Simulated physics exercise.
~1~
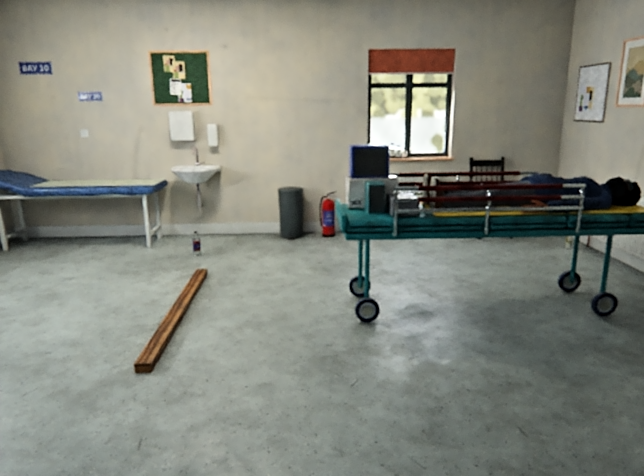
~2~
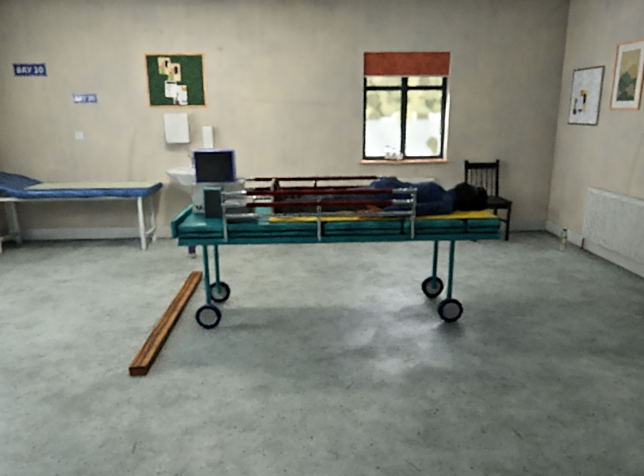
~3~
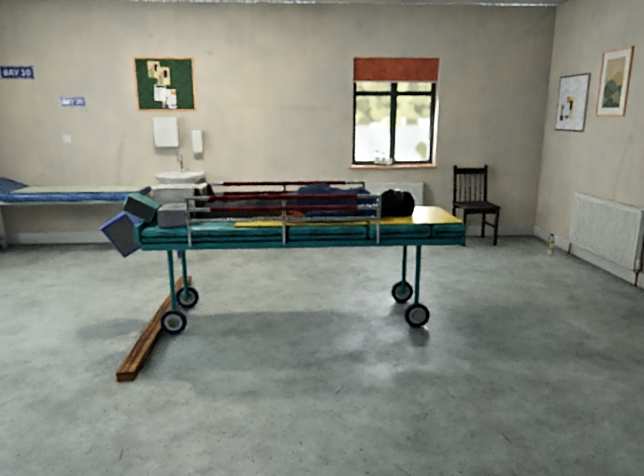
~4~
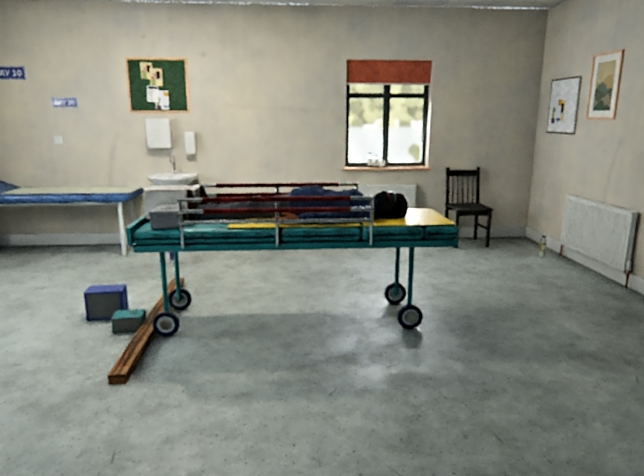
A teal wheeled stretcher carrying a person lying flat rolls feet first to the left across a grey clinic floor, toward a wooden sill. Seen from the side, the room has a blue-topped bed at left, a green noticeboard and a red-blinded window, and the view pans slightly right. At the sill the stretcher stops, staying level, and the person slides toward the foot end, baring yellow board behind the head. The blue monitor and teal pump tip over the left end and drop to the floor. The person, grey case and white holdall remain aboard.
